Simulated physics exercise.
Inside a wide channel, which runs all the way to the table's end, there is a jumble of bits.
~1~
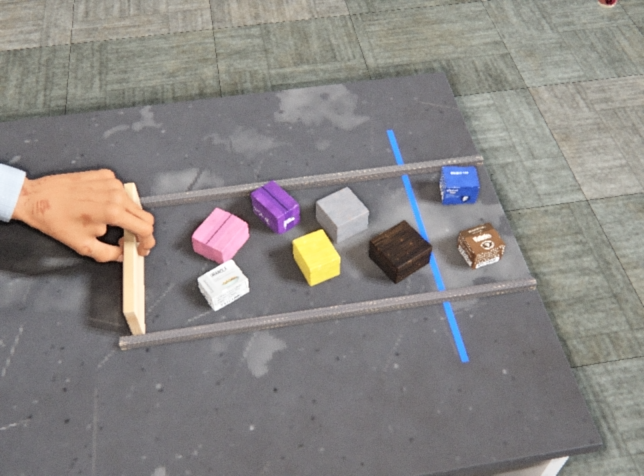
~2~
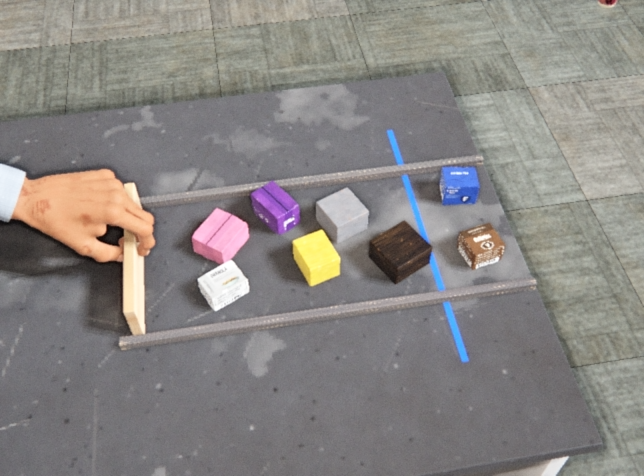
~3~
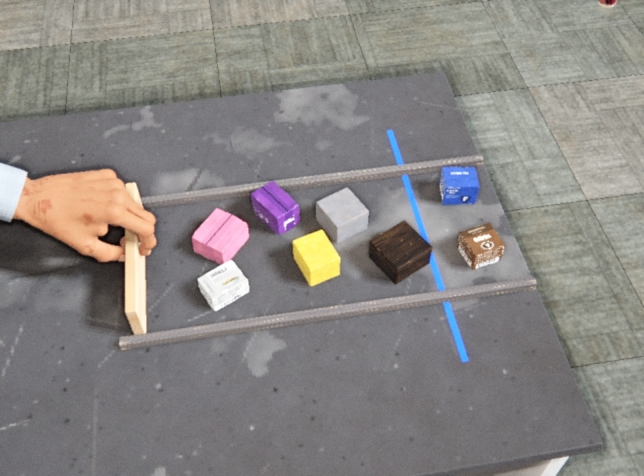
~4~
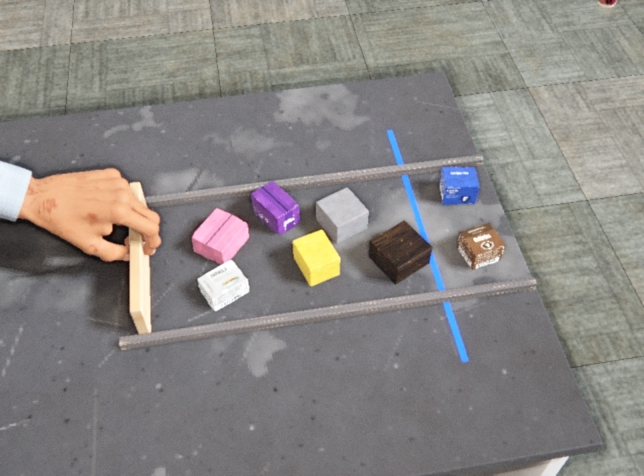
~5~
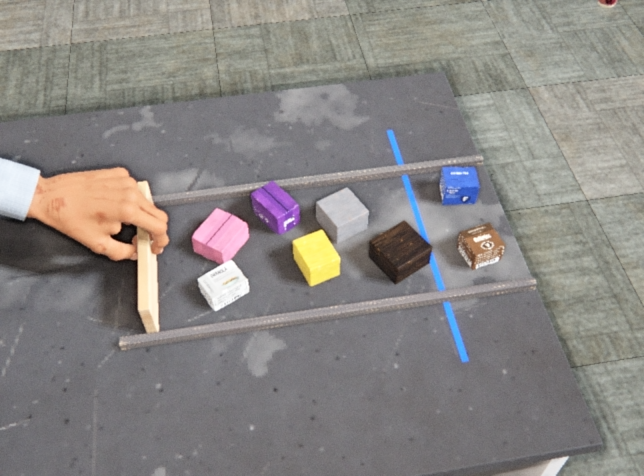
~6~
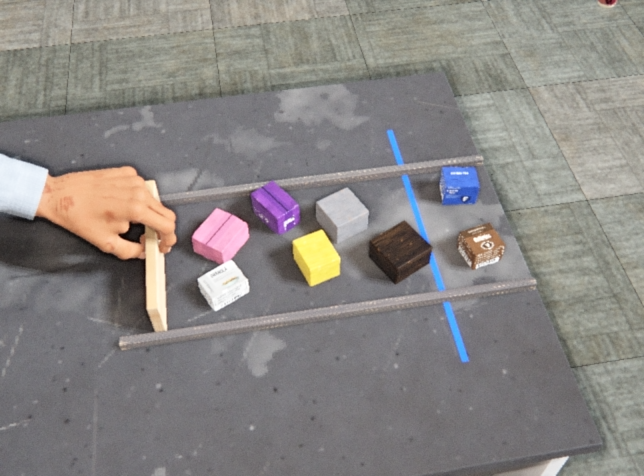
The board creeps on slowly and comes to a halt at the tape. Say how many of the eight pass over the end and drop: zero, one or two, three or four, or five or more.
Once the push stops, one or two will be gone from the table.
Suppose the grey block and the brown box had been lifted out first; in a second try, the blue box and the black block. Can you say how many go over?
Try one: 0; try two: 0.
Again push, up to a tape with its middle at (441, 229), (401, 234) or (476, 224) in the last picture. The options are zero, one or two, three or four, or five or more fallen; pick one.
One after another: Either one or two, zero, three or four.
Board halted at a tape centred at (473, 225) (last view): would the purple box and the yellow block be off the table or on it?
In that case the purple box does not drop, and the yellow block does not drop.
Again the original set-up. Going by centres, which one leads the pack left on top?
The black block.
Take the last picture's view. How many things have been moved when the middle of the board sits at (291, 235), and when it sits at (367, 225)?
Tally: 5; 7.
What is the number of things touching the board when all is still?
Counting them up gives 3.
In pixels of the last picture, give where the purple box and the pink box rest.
The purple box at (428, 174), the pink box at (434, 201).
Soon after, none off yet; blue box at rest near (459, 186); brown box at rest near (481, 246); black block at rest near (400, 252).
In the end, the number that fall off is one or two; gone, brown box and blue box.
